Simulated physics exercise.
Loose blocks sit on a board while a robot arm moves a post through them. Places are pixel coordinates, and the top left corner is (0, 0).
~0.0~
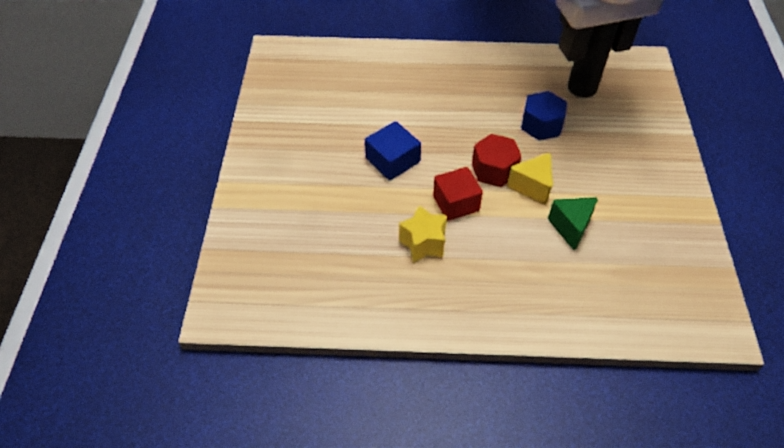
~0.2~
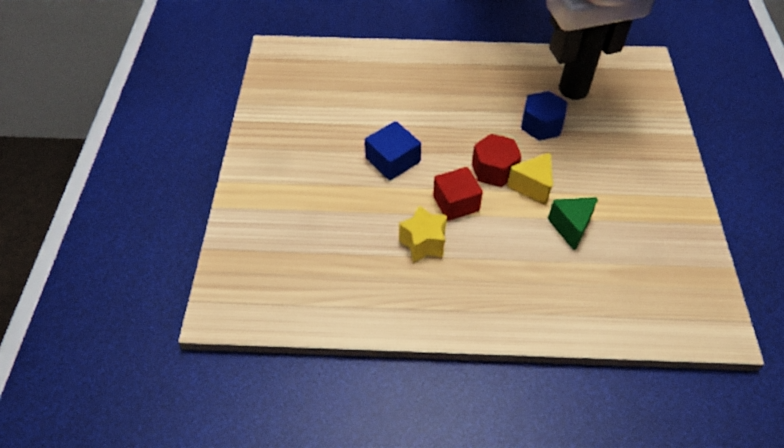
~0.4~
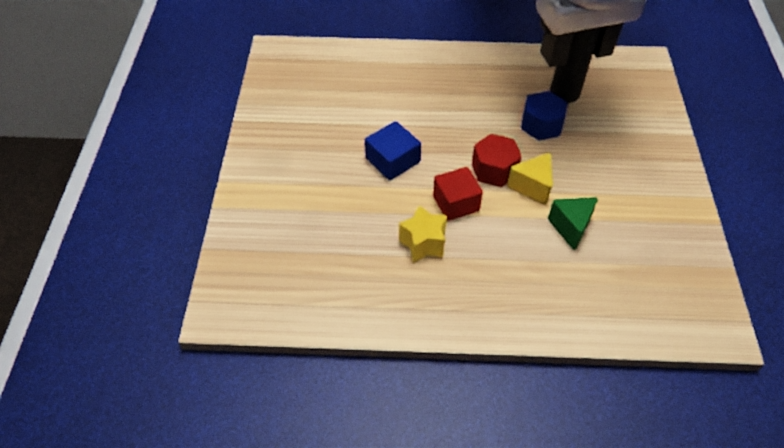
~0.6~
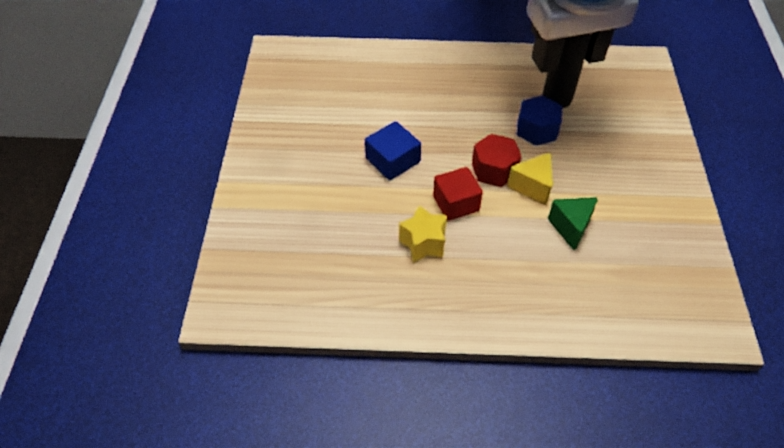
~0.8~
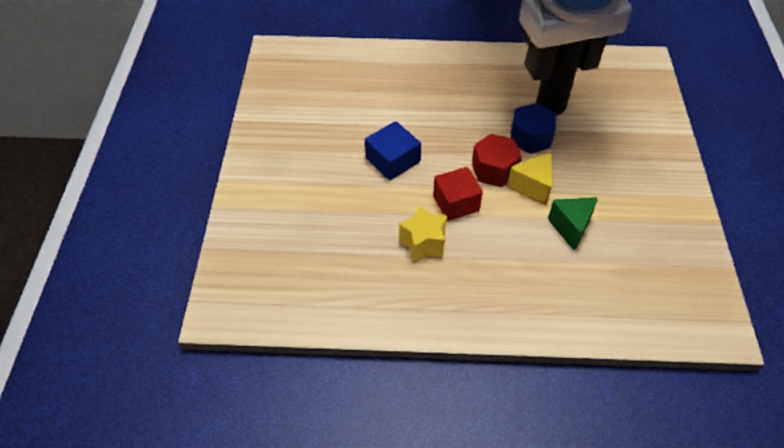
At first, a robot arm holds a dark post near the upper right of a wooden board scattered with red, blue, yellow and green blocks. The post moves slightly left and down to the blue hexagonal block, then pushes it a short way down and left, closer to the red hexagonal block.
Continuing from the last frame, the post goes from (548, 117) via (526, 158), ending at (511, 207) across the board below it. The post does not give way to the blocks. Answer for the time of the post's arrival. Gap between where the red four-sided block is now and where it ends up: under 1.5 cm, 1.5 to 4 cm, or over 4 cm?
Once the path is done, the red four-sided block lies more than 4 cm from its present place.
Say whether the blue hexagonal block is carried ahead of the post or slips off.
Pushed along.
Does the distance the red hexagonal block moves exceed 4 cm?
Yes, that is how it ends up.
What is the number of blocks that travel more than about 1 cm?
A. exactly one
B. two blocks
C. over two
C: Over two.
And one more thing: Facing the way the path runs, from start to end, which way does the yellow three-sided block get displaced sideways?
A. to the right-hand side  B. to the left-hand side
My pick is B.
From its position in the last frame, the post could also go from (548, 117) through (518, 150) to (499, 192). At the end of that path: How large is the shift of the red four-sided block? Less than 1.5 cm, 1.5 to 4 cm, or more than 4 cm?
It travels more than 4 cm.
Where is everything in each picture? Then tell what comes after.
The first frame shows lower end of the post (582, 89), tops of blocks, red four-sided block (459, 184), red hexagonal block (498, 150), blue hexagonal block (546, 105), yellow three-sided block (537, 168).
The second frame shows post (573, 91), blocks as before.
The third frame shows post (565, 94), blocks as before.
The fourth frame shows post (557, 99), blue hexagonal block (542, 110).
The fifth frame shows post (551, 107), red four-sided block (459, 184), red hexagonal block (498, 150), blue hexagonal block (535, 118), yellow three-sided block (537, 168).
On the path given first. One third of the way, post (536, 134); red four-sided block (454, 185), turned 15° anticlockwise; red hexagonal block (483, 164), turned 30° clockwise; blue hexagonal block (520, 147); yellow three-sided block (538, 172).
Two thirds of the way, post (522, 164); red four-sided block (425, 195), turned 20° clockwise; red hexagonal block (467, 191), turned 70° clockwise; blue hexagonal block (509, 181), turned 15° anticlockwise; yellow three-sided block (538, 202).
At the end, post (514, 197); red four-sided block (407, 194), turned 45° clockwise; red hexagonal block (447, 209), turned 105° clockwise; blue hexagonal block (496, 215); yellow three-sided block (541, 213), turned 40° anticlockwise.
